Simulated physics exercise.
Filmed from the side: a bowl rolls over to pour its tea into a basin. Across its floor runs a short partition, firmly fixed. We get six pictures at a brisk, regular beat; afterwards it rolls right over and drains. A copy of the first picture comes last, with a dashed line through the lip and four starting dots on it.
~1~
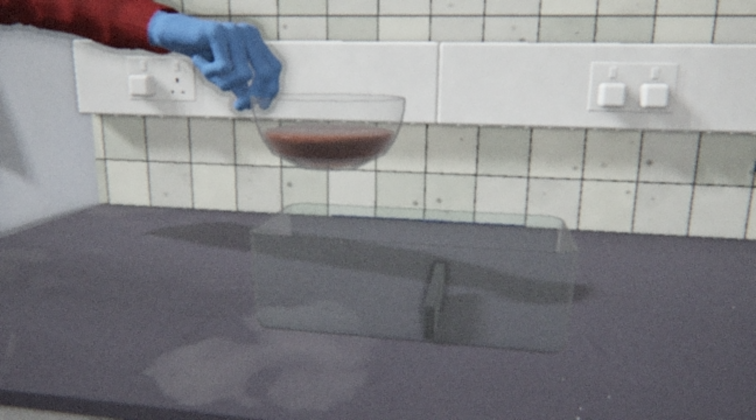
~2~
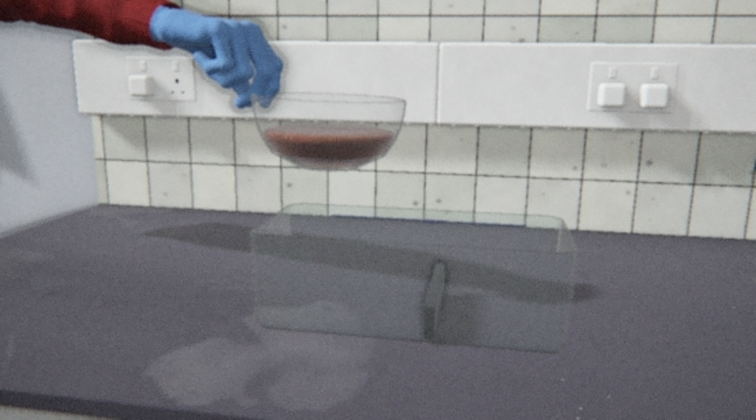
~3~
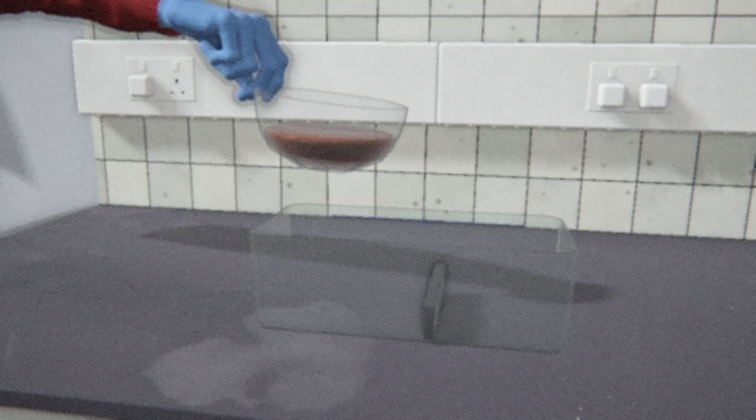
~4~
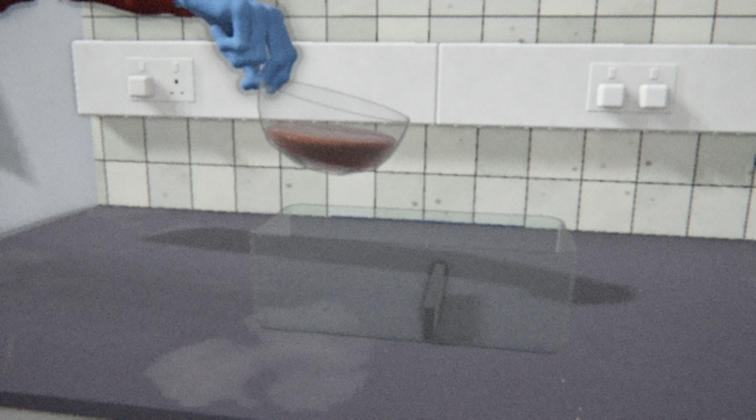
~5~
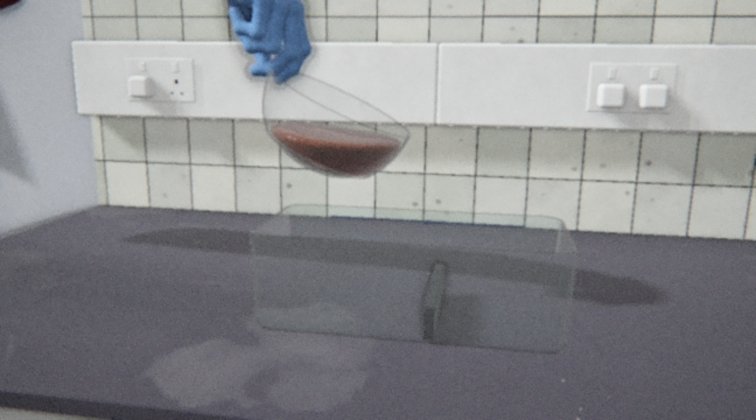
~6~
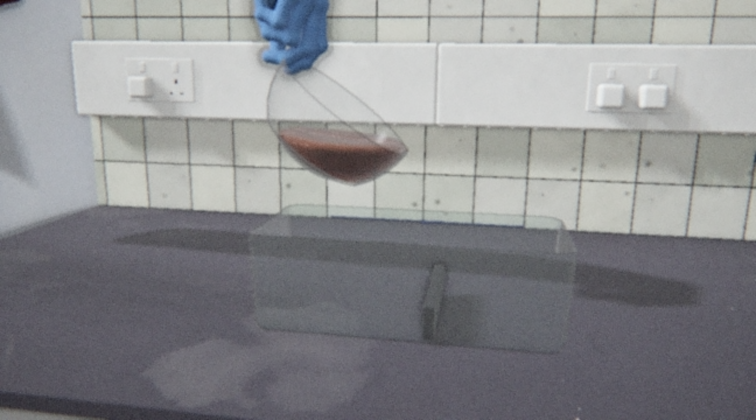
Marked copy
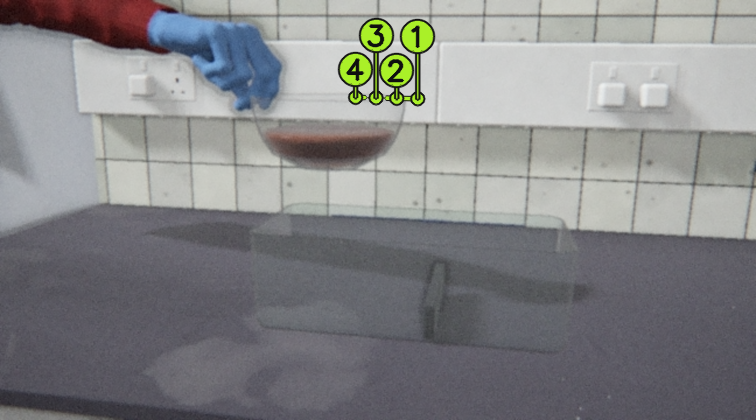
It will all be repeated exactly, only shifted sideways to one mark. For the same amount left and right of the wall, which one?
Choose 1.
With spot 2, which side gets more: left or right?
The left one.
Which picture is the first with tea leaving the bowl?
In picture 6.
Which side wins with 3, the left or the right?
The left one.
On the marked copy, 1 at (417, 98); 2 at (396, 98); 3 at (376, 97); 4 at (355, 97).
If 1 is chosen, about 52 % ends left of the wall and 46 % right of it.
If 2 is chosen, about 77 % ends left of the wall and 21 % right of it; 3 % is lost outside.
If 3 is chosen, about 90 % ends left of the wall and 7 % right of it; 3 % is lost outside.
If 4 is chosen, about 87 % ends left of the wall and 10 % right of it; 3 % is lost outside.
